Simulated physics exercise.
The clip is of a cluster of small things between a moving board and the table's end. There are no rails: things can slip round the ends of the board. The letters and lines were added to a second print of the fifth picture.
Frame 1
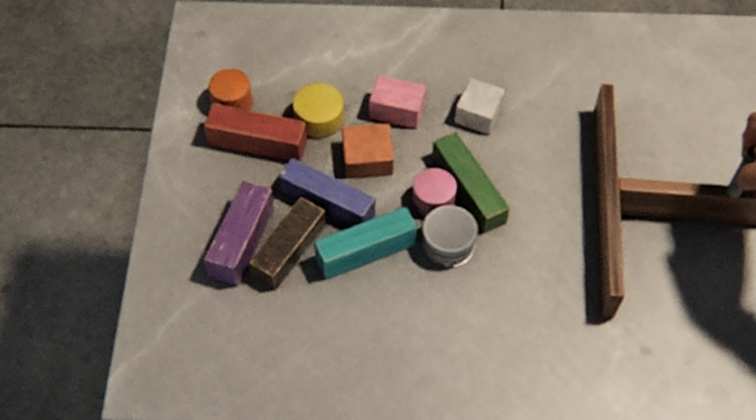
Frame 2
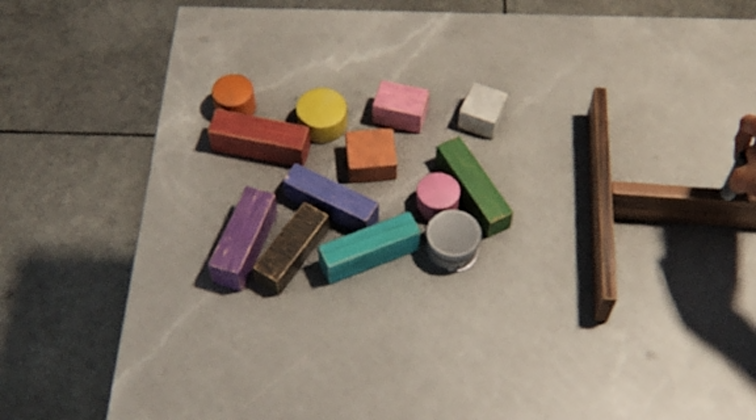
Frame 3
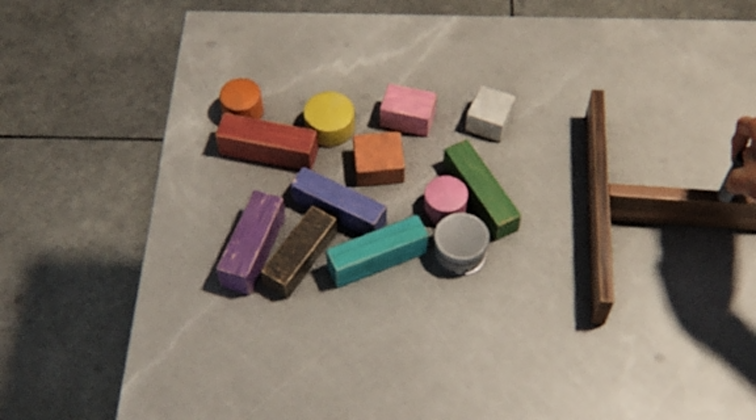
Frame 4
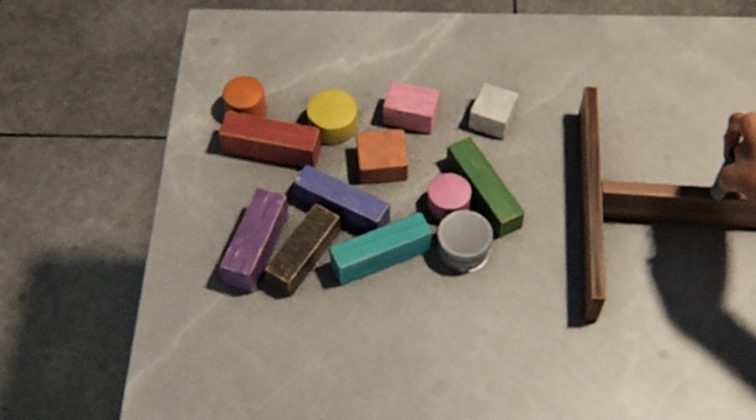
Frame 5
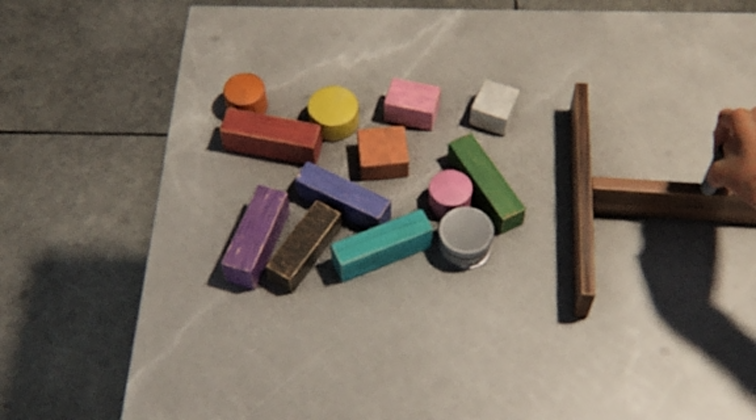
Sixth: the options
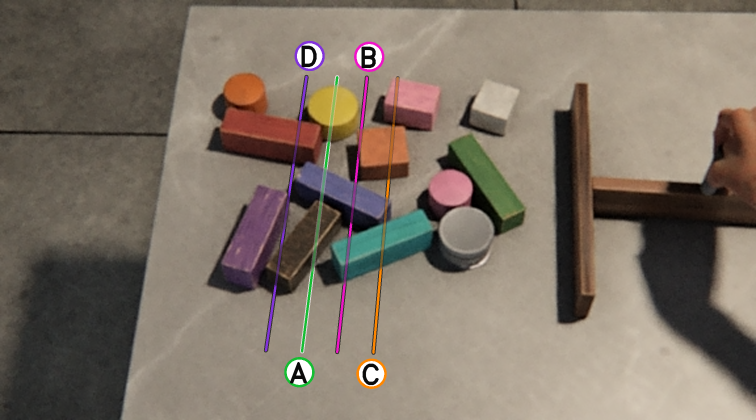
Wooden board held by a hand at right sliding slightly left toward a still cluster of coloured blocks on a grey tabletop.
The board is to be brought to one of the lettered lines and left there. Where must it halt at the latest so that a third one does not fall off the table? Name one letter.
D.
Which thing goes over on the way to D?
It is the orange tin.
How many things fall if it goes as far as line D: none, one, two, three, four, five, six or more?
In all, one.
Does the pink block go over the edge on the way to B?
By then, no.
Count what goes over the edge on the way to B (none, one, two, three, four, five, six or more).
In all, none.
On the marked copy, A at (321, 203); B at (353, 204); C at (387, 204); D at (288, 203).
With D. Early on, board (478, 180); white block (453, 105); turquoise stick (362, 249).
Further on, board (372, 178); orange tin (220, 93); red bar (247, 138).
At the end, board (291, 177); orange tin over the edge; red bar (171, 139); one fallen.
As for the rest, A is within the limit but short; B is within the limit but short; C is within the limit but short.
